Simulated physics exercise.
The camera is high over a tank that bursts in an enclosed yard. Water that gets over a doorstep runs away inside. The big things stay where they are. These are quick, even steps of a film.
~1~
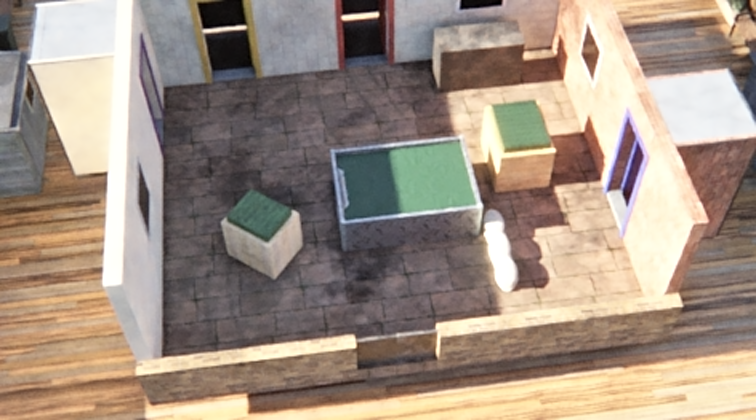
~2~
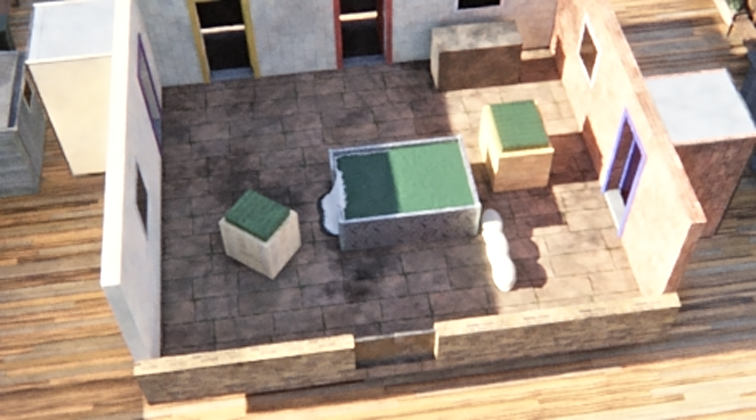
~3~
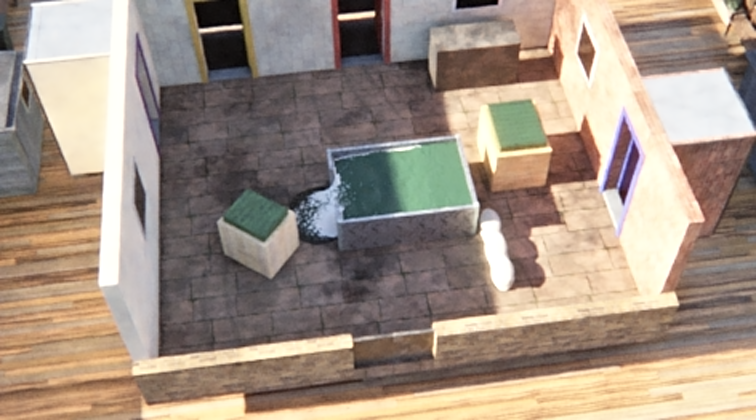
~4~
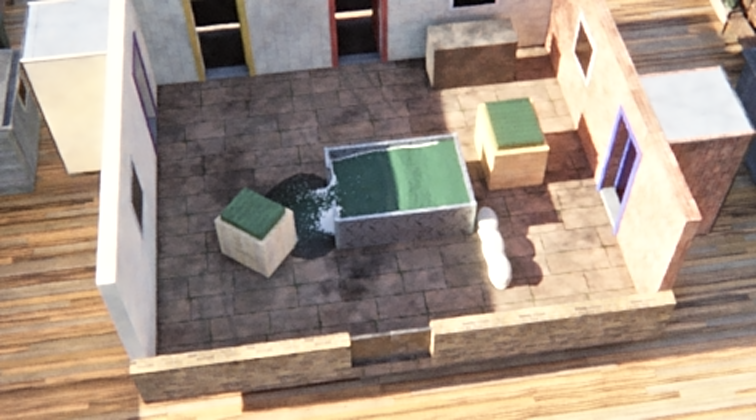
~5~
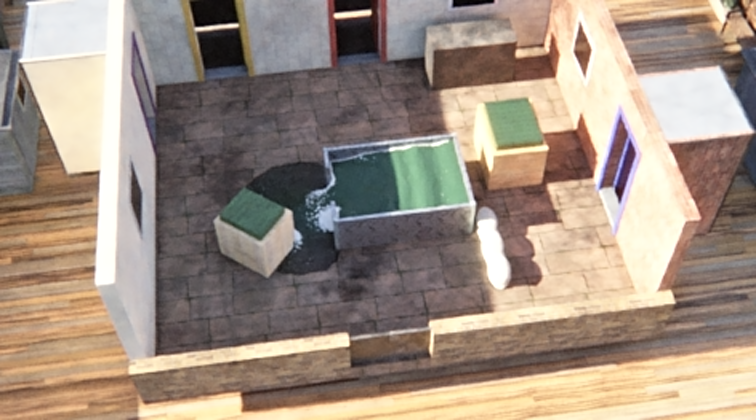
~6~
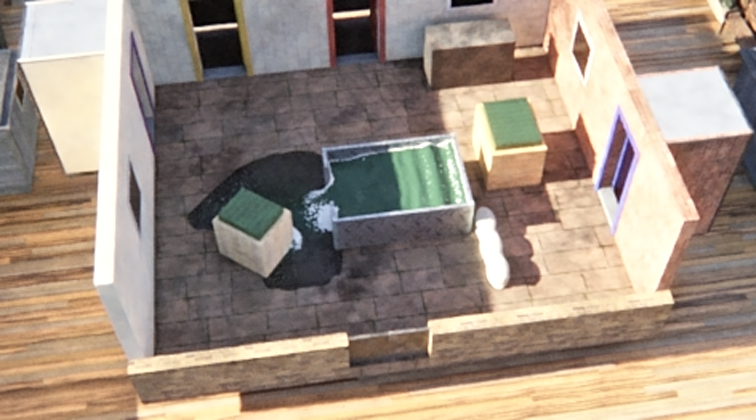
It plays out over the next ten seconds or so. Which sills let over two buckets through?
The purple door takes more than that; the blue door stays under that; the red door stays under that; the yellow door takes more than that.
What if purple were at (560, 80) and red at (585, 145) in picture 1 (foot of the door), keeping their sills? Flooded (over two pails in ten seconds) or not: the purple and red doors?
The purple one takes less; the red one takes less.
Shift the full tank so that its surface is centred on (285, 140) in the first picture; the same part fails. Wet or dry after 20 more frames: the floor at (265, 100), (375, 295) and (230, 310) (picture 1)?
One after the other: Under water, clear, covered.
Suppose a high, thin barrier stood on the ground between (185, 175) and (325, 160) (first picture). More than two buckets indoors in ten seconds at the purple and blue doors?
Then: Purple door takes less; blue door is under.
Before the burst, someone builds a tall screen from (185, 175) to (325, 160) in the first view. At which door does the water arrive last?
Last comes the door marked blue.
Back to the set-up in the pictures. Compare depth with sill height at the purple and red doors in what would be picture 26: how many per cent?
Roughly 250 per cent, then 10 per cent.
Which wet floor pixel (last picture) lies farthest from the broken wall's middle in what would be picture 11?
Around (155, 160).
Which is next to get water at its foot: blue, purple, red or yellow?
That is the purple-painted one.
A moment on, water covers 20 % of the floor; the purple door not reached, the blue door not reached, the red door not reached, the yellow door not reached.
Next, water covers 30 % of the floor; the purple door over two buckets in, the blue door not reached, the red door not reached, the yellow door not reached.
Then, water covers 40 % of the floor; the purple door over two buckets in, the blue door not reached, the red door not reached, the yellow door under two buckets in.
Later, water covers 65 % of the floor; the purple door far over two buckets in, the blue door not reached, the red door wet at the sill, nothing in, the yellow door over two buckets in.
In the end, water covers 90 % of the floor; the purple door far over two buckets in, the blue door not reached, the red door wet at the sill, nothing in, the yellow door over two buckets in.
